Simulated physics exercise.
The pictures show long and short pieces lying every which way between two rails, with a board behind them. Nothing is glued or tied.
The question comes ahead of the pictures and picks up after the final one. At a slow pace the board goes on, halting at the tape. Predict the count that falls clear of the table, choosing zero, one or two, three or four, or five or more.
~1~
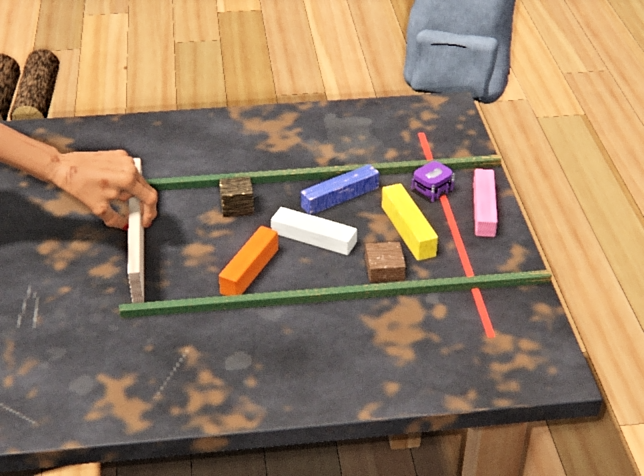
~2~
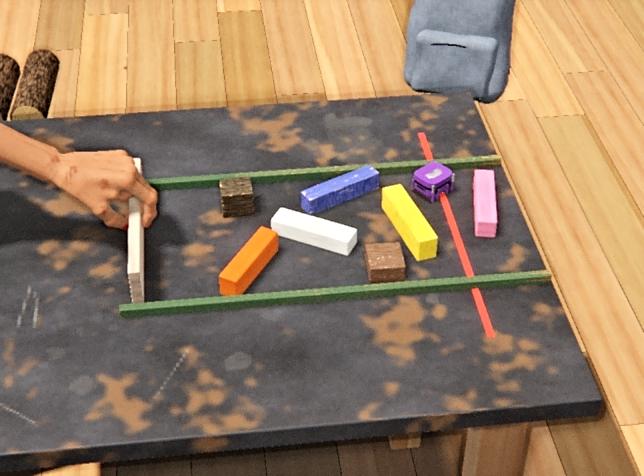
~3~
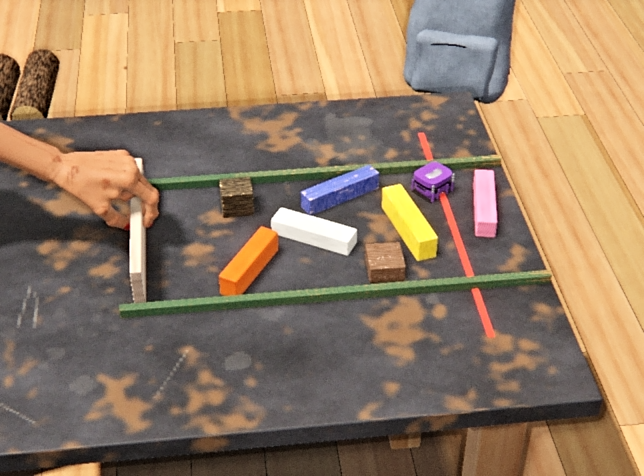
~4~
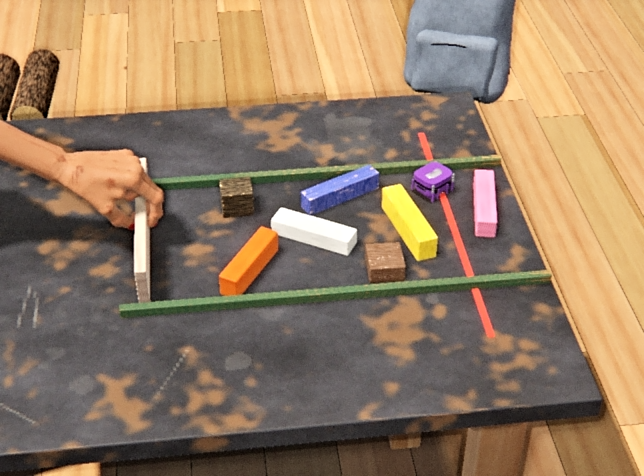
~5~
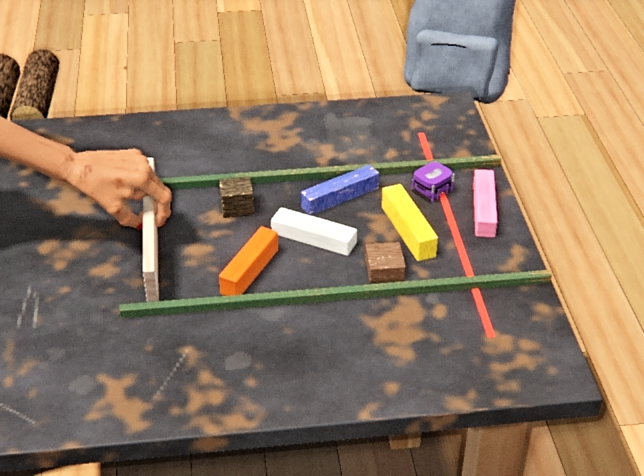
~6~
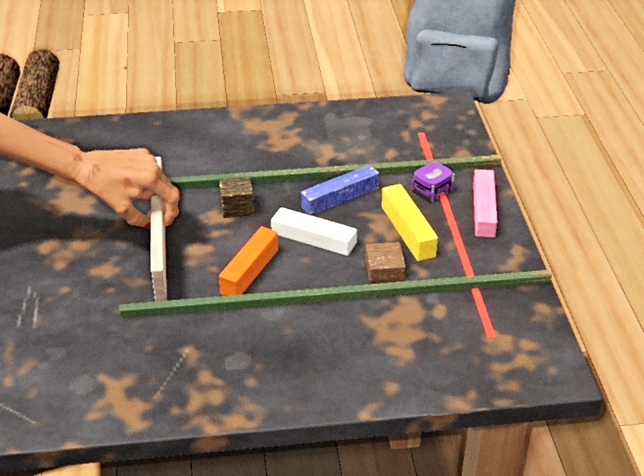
I predict the tally of drops will be under three but above nought.
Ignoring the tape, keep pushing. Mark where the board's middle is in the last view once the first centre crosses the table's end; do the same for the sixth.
Roughly (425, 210) for the earlier crossing, roughly (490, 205) for the later one.
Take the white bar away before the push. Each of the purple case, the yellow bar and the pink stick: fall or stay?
So the purple case keeps its place, the yellow bar keeps its place and the pink stick goes down.
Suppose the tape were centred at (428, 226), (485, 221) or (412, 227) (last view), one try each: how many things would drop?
Going through each try, you'd get 0, 4 and 0.
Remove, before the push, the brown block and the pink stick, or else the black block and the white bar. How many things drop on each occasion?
Try one: 0; try two: 0.
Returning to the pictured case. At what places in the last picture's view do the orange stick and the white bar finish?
The orange stick comes to rest close to (473, 245), while the white bar rests close to (489, 221).
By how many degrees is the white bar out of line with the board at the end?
It comes to around 40 degrees.
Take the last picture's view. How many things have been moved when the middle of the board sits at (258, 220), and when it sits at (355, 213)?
I make it 2 at the first spot and 7 at the other.
A little later, none off yet; pink stick at rest near (485, 203); purple case at rest near (433, 182); yellow bar at rest near (409, 222).
When it is over, the number that fall off is one or two; down, pink stick.
